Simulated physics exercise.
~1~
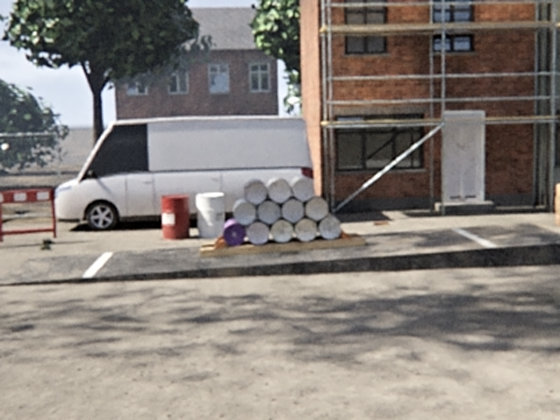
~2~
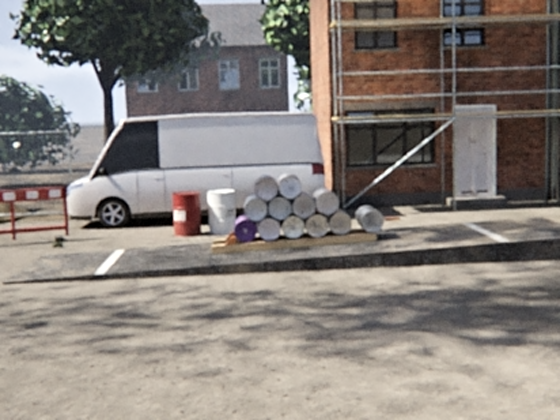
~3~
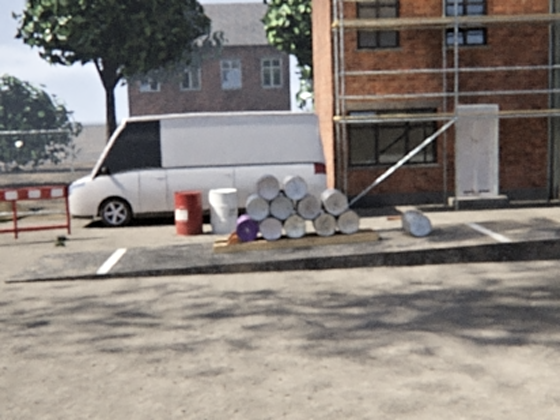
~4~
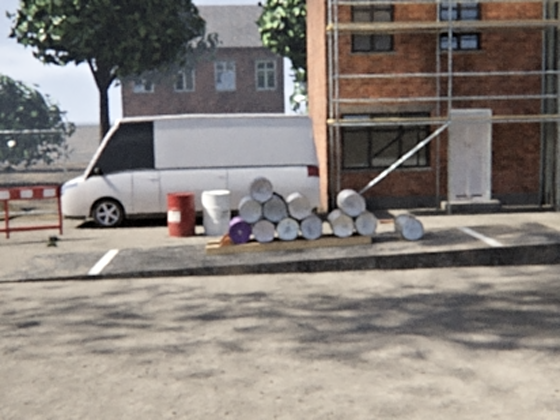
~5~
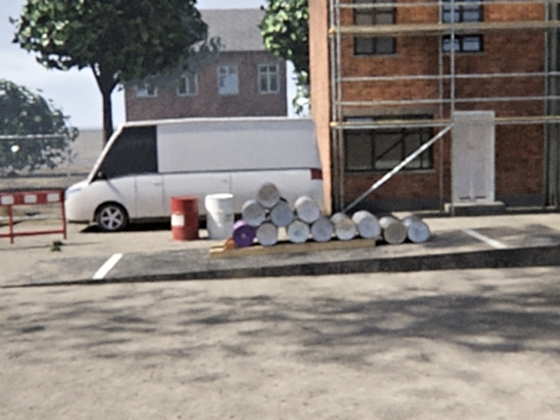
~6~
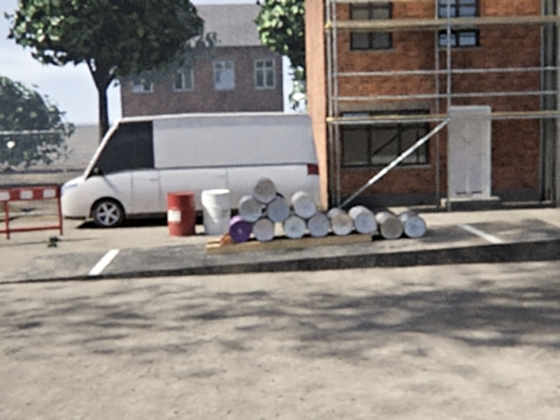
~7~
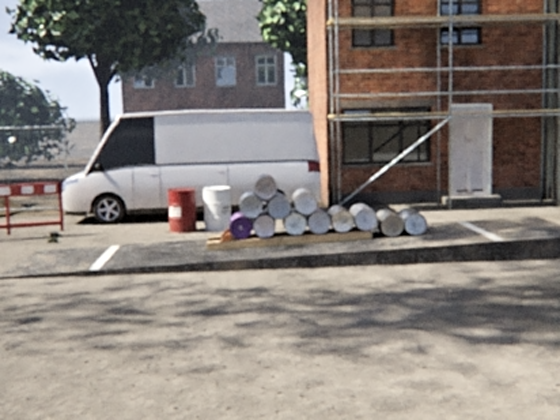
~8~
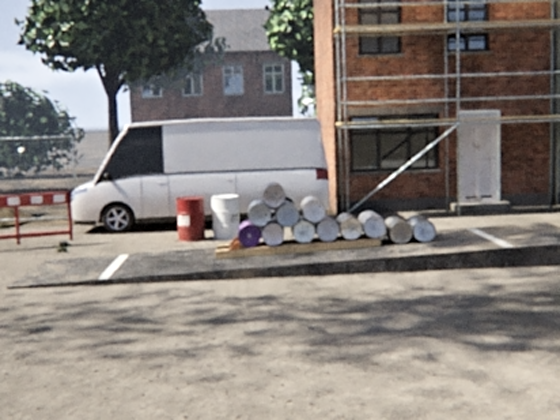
Pale kegs stacked in a neat pyramid, ends facing us, start to slump on timber bearers beside a parked white van and a brick building wrapped in scaffolding. The keg at the right end of the bottom row slips off the bearers and rolls right onto the pad. The stack then spreads after it, opening a gap as upper kegs drop down and settle among the lower ones. The purple keg stays at the left end of the bearers throughout. It all ends in a low, lopsided heap trailing right, short of the white line, with everything still.
